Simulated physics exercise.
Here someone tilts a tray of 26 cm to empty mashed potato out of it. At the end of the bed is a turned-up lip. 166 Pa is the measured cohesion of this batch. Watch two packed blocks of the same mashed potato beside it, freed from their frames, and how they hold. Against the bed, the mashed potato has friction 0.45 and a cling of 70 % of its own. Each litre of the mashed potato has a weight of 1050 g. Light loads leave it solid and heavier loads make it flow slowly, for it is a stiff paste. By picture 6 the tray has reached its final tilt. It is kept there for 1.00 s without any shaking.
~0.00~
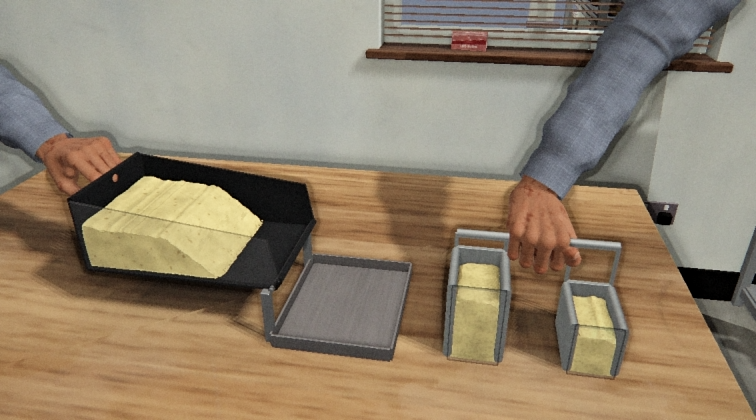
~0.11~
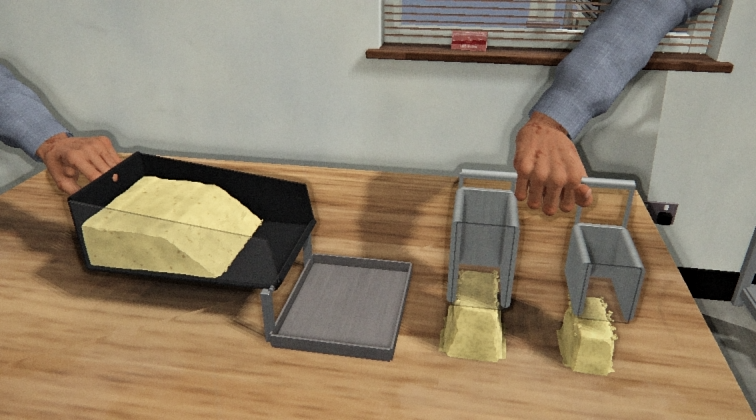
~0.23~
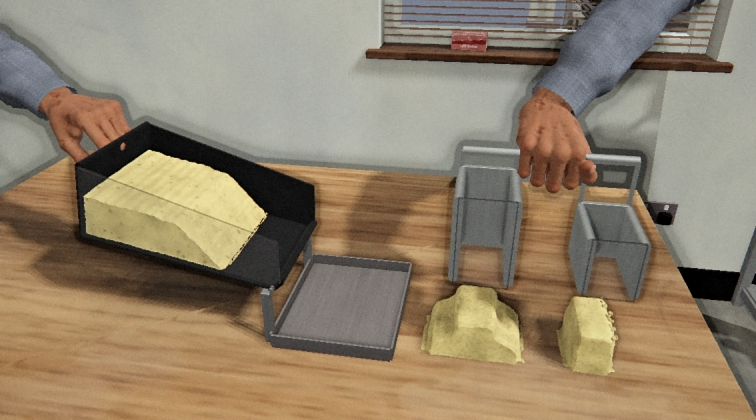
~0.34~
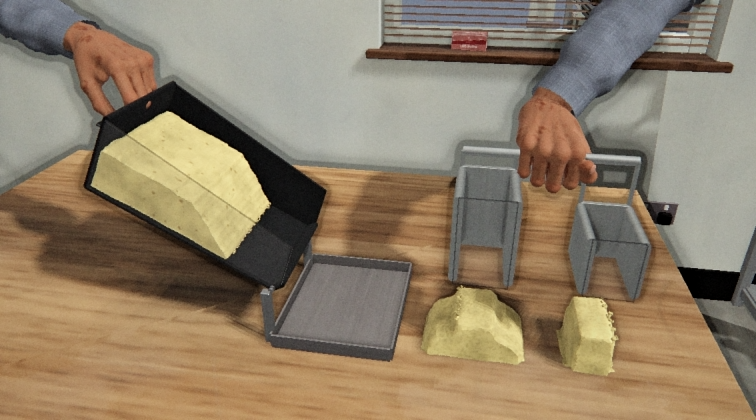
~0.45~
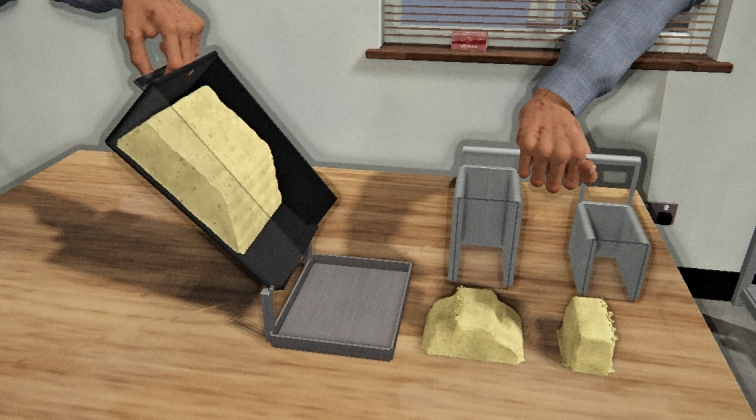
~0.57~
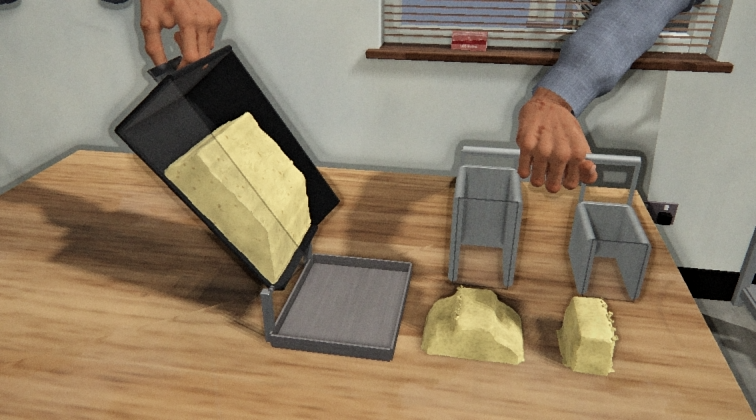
Two joined grey molds rise in a hand's grip, uncovering two yellow blocks; the taller left one slumps into a low mound while the shorter right one barely settles. Another hand then raises the black tray's left end steeply, and its yellow mass slides down to the lower end.
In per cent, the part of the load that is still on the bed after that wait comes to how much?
It comes to about 4 %.
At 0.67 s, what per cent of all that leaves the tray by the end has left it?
Fraction so far: Roughly 30 %.
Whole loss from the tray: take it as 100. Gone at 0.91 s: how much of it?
I'd put it near 100 %.
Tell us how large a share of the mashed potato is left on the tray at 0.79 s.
That comes to about 8 per cent.
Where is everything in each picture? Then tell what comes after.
Top of the high end at (73, 201), tilt 0 degrees; foremost bit of the mashed potato at (215, 278); block heights 9.5 cm, 6.1 cm (left to right), in the first picture.
Top of the high end at (73, 200), tilt 0 degrees; foremost bit of the mashed potato at (216, 278); block heights 8.3 cm, 5.9 cm (left to right), in the second picture.
Top of the high end at (81, 167), tilt 11 degrees; foremost bit of the mashed potato at (220, 267); block heights 5.8 cm, 5.8 cm (left to right), in the third picture.
Top of the high end at (110, 122), tilt 28 degrees; foremost bit of the mashed potato at (225, 255); block heights 5.6 cm, 5.8 cm (left to right), in the fourth picture.
Top of the high end at (157, 88), tilt 45 degrees; foremost bit of the mashed potato at (240, 246); block heights 5.6 cm, 5.8 cm (left to right), in the fifth picture.
Top of the high end at (173, 81), tilt 50 degrees; foremost bit of the mashed potato at (276, 281); block heights 5.6 cm, 5.8 cm (left to right), in the sixth picture.
After 0.67 s, the tilt is 50 degrees and 68 % is on the bed.
After 0.79 s, the tilt is 50 degrees and 8 % is on the bed.
After 0.91 s, the tilt is 50 degrees and 4 % is on the bed.
After 1.03 s, the tilt is 50 degrees and 4 % is on the bed.
After 1.53 s, the tilt is 50 degrees and 4 % is on the bed.
